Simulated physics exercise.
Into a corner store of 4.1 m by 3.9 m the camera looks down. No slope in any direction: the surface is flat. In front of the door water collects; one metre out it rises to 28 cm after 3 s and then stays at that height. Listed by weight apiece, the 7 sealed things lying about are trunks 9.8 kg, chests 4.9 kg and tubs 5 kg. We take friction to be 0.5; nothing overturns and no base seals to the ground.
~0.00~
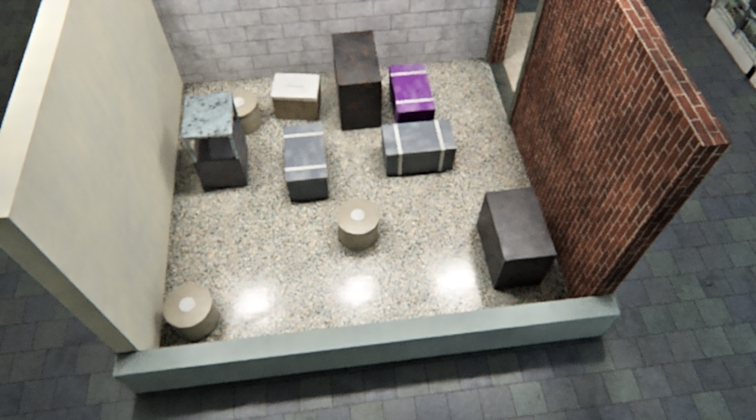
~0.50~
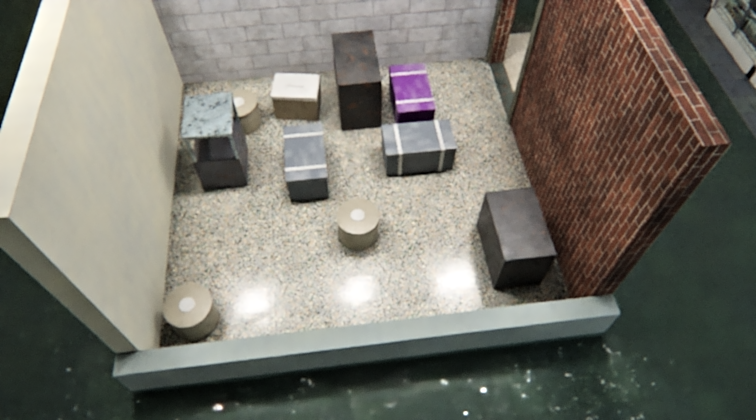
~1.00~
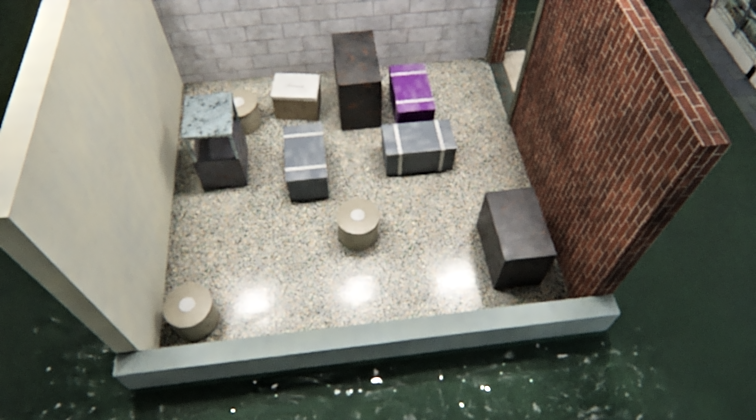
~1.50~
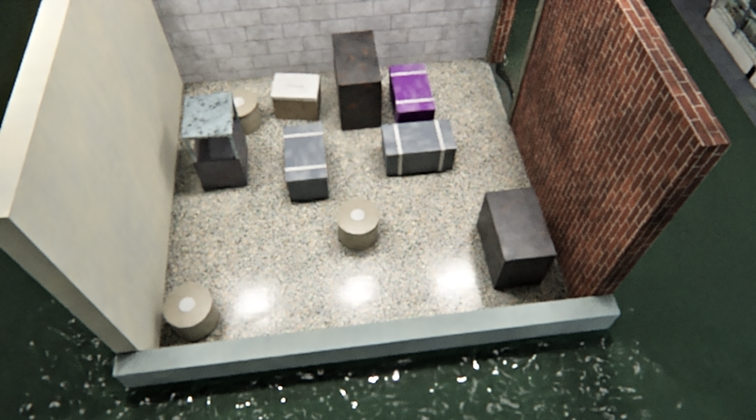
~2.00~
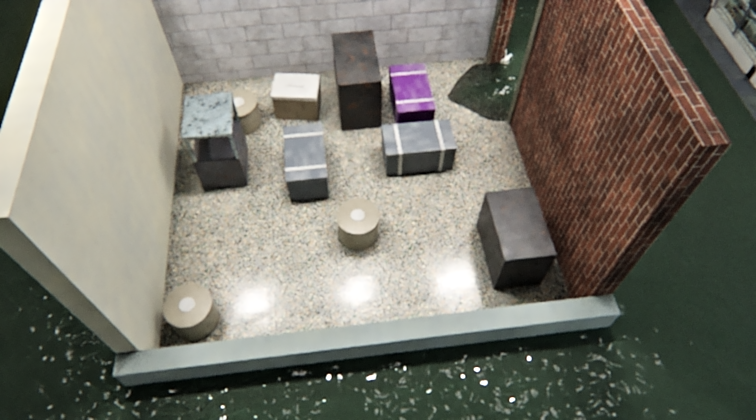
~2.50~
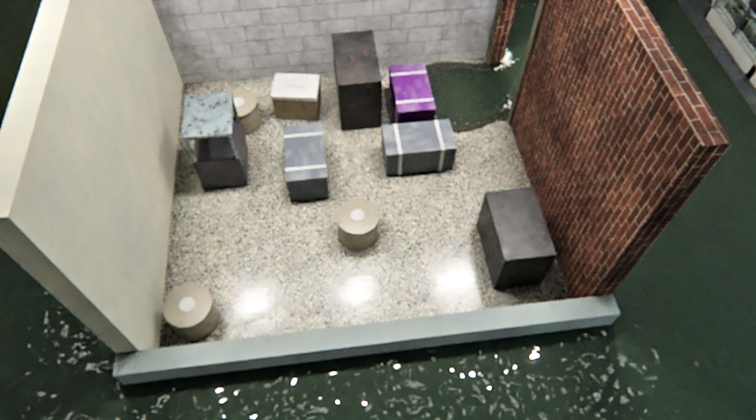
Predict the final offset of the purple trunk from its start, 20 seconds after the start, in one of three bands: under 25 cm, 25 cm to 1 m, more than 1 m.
Is swept away.
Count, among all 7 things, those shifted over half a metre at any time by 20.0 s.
7.
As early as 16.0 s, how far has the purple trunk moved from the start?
About 250 cm.
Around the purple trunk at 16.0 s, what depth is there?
The depth there is around 14 cm.
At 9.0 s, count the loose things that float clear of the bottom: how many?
It comes to 7 of them.
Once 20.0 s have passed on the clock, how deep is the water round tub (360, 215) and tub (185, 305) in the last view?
First about 22 cm, second about 20 cm.
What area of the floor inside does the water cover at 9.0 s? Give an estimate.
Flooded: Near 15 m2.
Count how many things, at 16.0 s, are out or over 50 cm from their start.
I count 7.
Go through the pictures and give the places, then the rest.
The first frame shows the purple trunk at (412, 87) rests on the ground; 0.0 m2 under water; 0 of 7 have shifted.
The second frame shows the purple trunk at (412, 87) rests on the ground; water covers 0.0 m2; 0 of 7 have shifted.
The third frame shows the purple trunk at (412, 87) rests on the ground; water covers 0.0 m2; 0 of 7 have shifted.
The fourth frame shows the purple trunk at (412, 87) rests on the ground; water covers 0.0 m2; 0 of 7 have shifted.
The fifth frame shows the purple trunk at (412, 87), on the bottom; water covers 0.4 m2; 0 of 7 have shifted.
The sixth frame shows the purple trunk at (412, 87), on the bottom; water covers 1.4 m2; 0 of 7 have shifted.
After 4.0 s the purple trunk is near (400, 91), 0.2 m from its start, afloat; 1 afloat.
After 9.0 s the purple trunk is near (214, 216), 2.8 m from its start, afloat; 7 afloat.
After 16.0 s the purple trunk is near (259, 206), 2.5 m from its start, afloat; 7 afloat.
After 20.0 s the purple trunk is near (231, 271), 3.2 m from its start, afloat; 7 afloat.
